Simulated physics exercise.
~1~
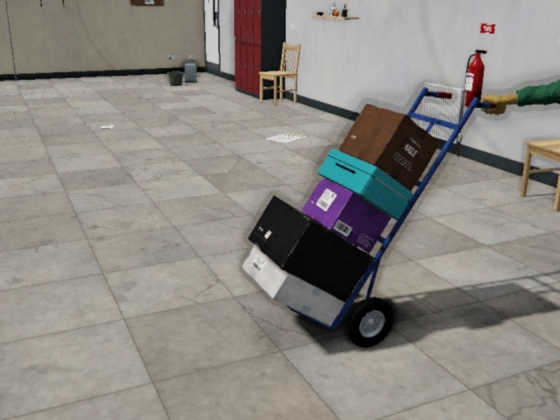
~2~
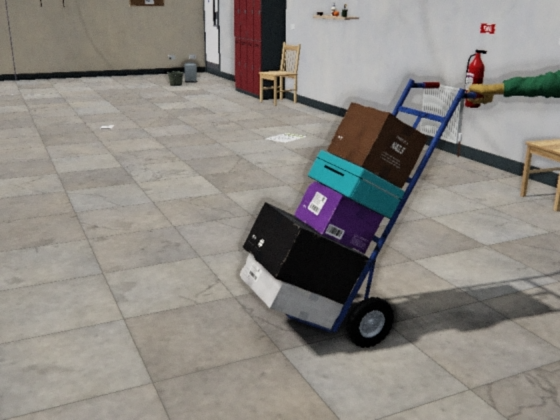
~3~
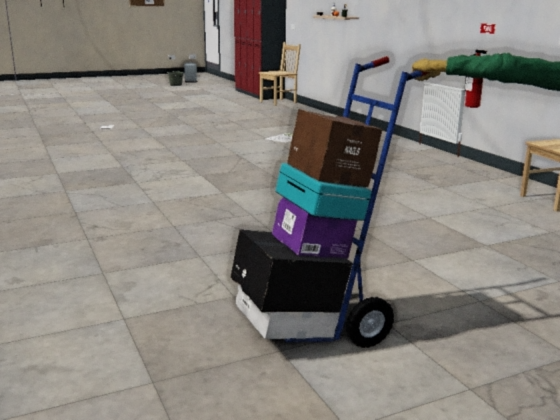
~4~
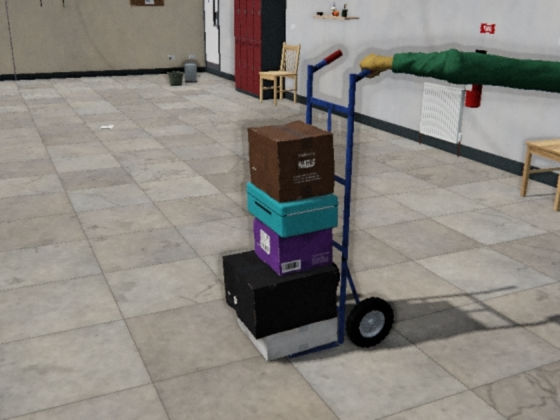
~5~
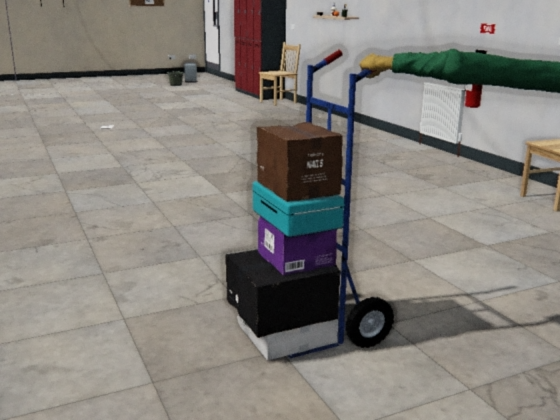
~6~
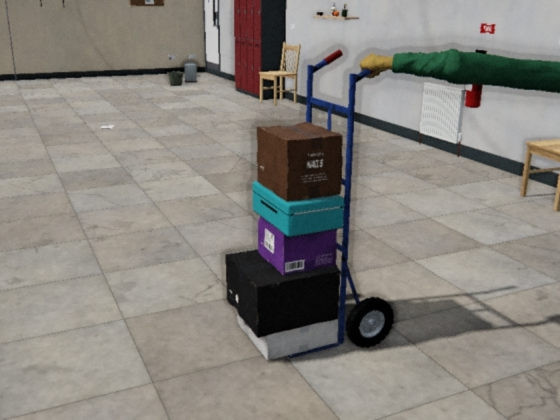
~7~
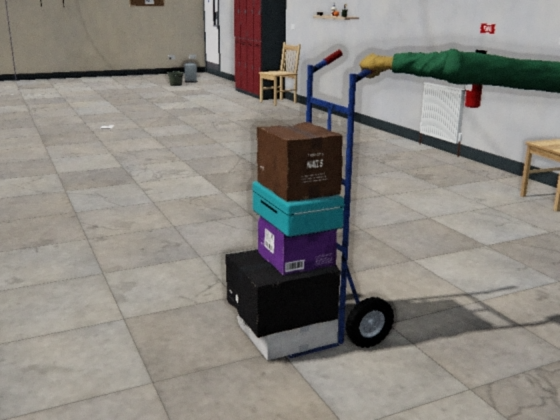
A blue hand truck, tilted back toward the right, carries a stack of five closed boxes in a room with pale floor tiles, seen from a fixed, slightly raised view. A white box lies at the bottom, with black, purple, turquoise and brown ones above it. Gripping a handle, a yellow-gloved hand with a green sleeve swings the truck upright, and the stack comes up with it, moving leftward. The truck stops standing straight, and the boxes shift very slightly back toward the right. Everything then stays still, with all the boxes stacked and the hand on the handle.
